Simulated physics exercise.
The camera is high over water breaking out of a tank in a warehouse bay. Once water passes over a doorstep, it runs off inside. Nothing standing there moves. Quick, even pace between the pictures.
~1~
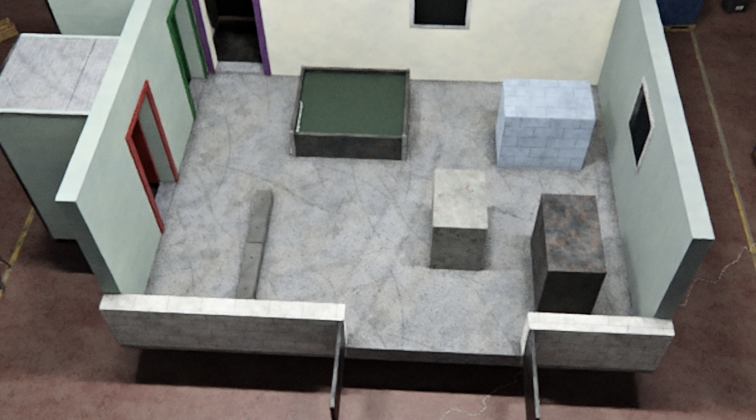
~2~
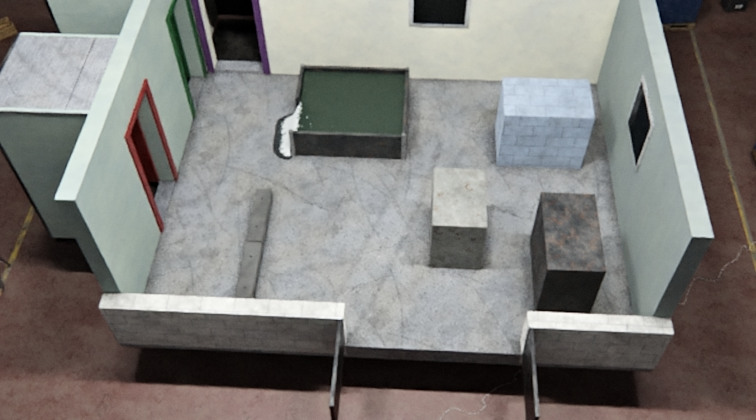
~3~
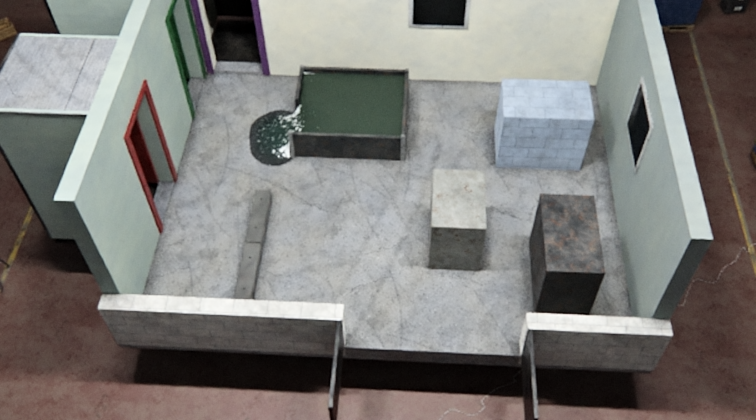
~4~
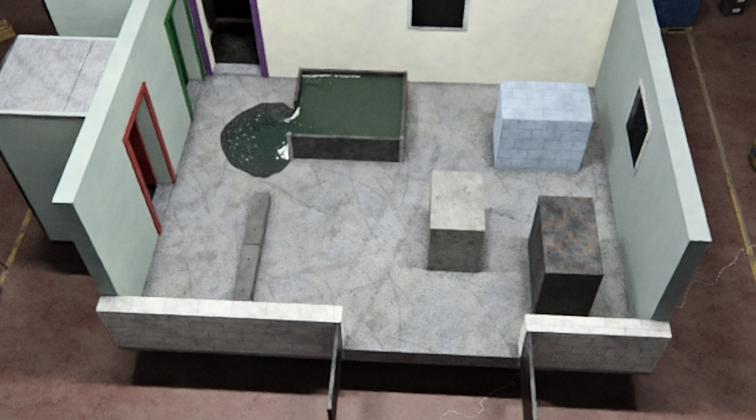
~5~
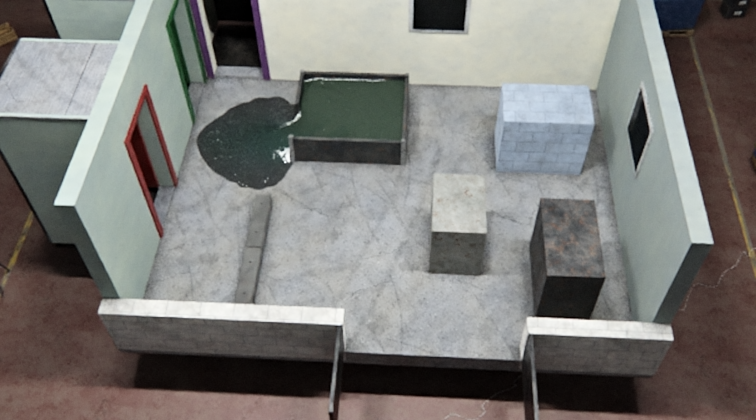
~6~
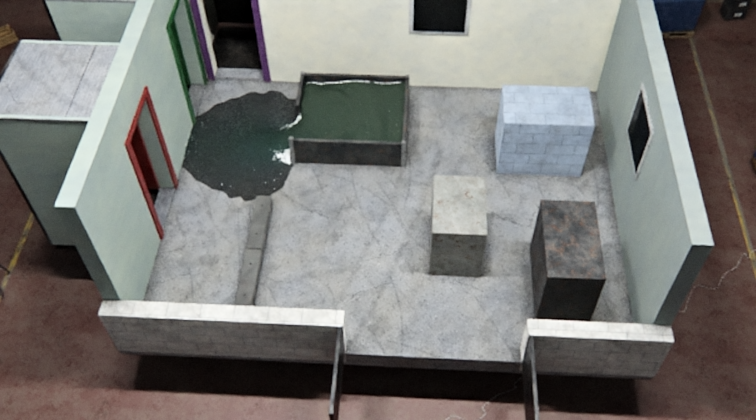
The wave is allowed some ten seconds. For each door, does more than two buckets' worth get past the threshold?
My prediction: Green door: Exceeds it; purple door: Exceeds it; red door: Exceeds it.
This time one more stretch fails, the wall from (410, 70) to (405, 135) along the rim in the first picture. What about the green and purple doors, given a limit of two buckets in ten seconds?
Per door - green door: Does not exceed, purple door: Does not exceed.
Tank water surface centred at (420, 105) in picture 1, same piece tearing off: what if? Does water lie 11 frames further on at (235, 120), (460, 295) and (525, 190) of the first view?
Point by point: Swamped; still bare; still bare.
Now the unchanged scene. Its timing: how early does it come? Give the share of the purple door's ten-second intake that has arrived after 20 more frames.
Near 30 in a hundred.
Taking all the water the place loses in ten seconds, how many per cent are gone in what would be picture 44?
Roughly 80 %.
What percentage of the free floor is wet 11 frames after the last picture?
20 %.
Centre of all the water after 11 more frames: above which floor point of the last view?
At roughly (300, 142).
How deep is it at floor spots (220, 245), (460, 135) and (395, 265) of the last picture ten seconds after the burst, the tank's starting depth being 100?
At the three places, in the order asked: Around 18, 2 and 4 per cent.
A moment on, water covers 15 % of the floor; the green door under two buckets in, the purple door wet at the sill, nothing in, the red door wet at the sill, nothing in.
Next, water covers 20 % of the floor; the green door over two buckets in, the purple door wet at the sill, nothing in, the red door under two buckets in.
Then, water covers 30 % of the floor; the green door far over two buckets in, the purple door under two buckets in, the red door over two buckets in.
Later, water covers 40 % of the floor; the green door far over two buckets in, the purple door over two buckets in, the red door over two buckets in.
In the end, water covers 50 % of the floor; the green door far over two buckets in, the purple door over two buckets in, the red door over two buckets in.
